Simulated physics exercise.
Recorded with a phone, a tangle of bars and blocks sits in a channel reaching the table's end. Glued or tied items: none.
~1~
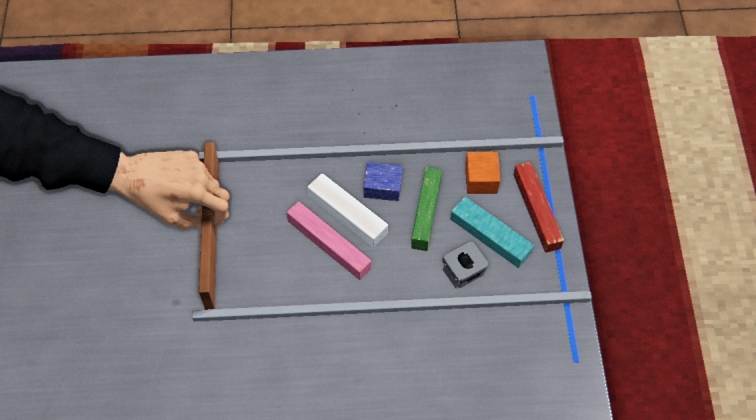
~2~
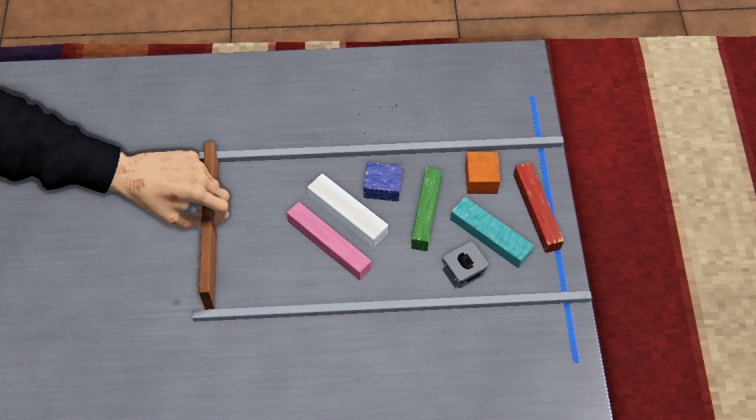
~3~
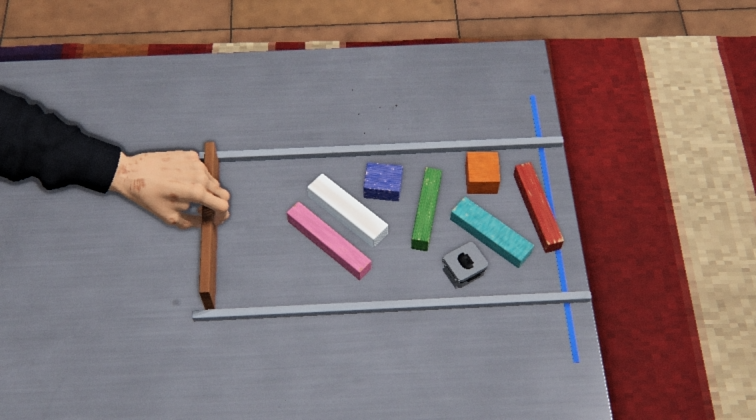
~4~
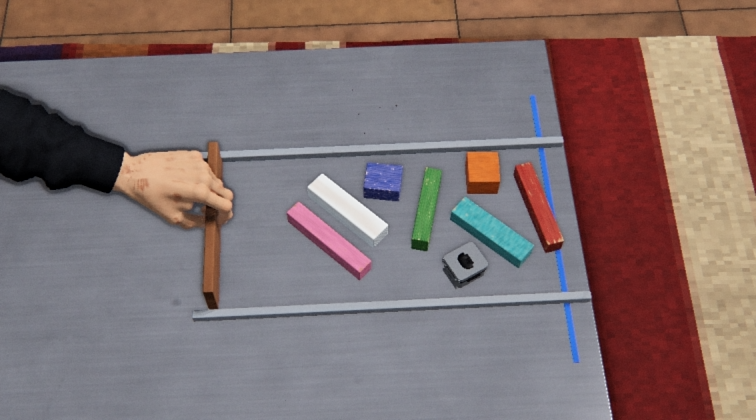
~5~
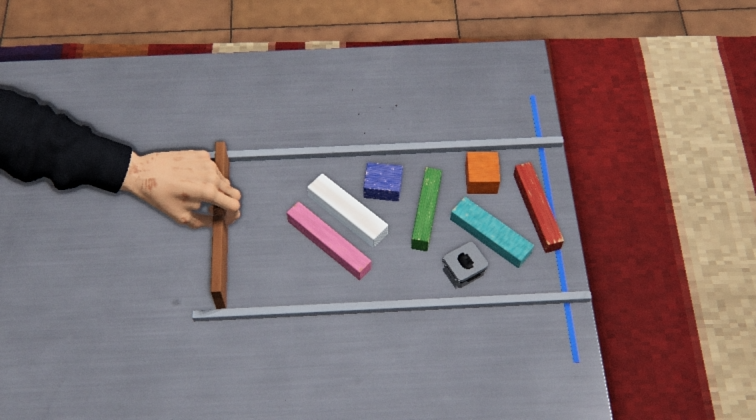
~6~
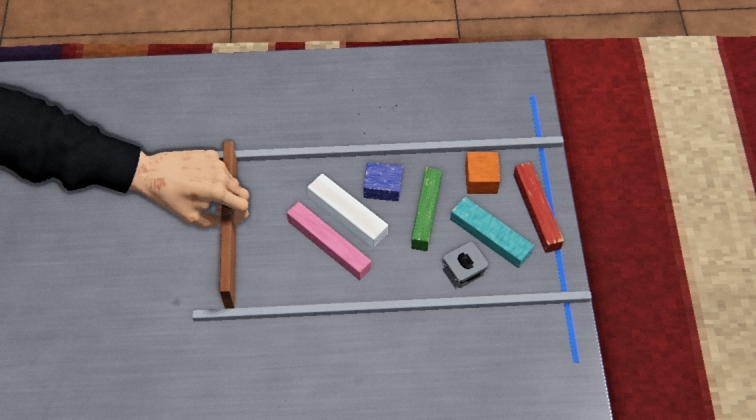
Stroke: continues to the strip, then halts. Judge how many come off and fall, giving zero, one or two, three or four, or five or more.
Over four drop.
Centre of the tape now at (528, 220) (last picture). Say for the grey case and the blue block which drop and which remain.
Outcome - grey case is left in place, blue block is left in place.
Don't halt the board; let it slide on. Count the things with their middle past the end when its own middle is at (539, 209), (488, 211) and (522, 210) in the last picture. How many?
The counts: 5, 2 and 4.
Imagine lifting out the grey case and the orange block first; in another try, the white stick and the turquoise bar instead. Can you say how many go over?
I'd say 5 the first time and 4 the second time.
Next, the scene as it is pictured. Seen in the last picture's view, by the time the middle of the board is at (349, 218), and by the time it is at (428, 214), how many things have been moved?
Moved so far: 3, later 8.
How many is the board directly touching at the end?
All in all, 1.
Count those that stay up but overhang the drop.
In total, 0 of them.
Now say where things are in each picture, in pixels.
In the first frame, red bar (538, 207); turquoise bar (491, 232); orange block (482, 173); board (210, 224); tape (553, 219).
In the second frame, turquoise bar (491, 232); green bar (427, 209).
In the third frame, orange block (482, 173); blue block (383, 182).
In the fourth frame, red bar (538, 207); white stick (347, 210).
In the fifth frame, turquoise bar (491, 232); grey case (465, 266).
In the sixth frame, red bar (538, 207); turquoise bar (491, 232); orange block (482, 173); board (229, 223); tape (553, 219).
A little later, none off yet; red bar at rest near (538, 207); turquoise bar at rest near (491, 232); orange block at rest near (482, 173).
When it is over, the number that fall off is five or more; down, white stick, blue block, green bar, grey case, orange block, turquoise bar and red bar.
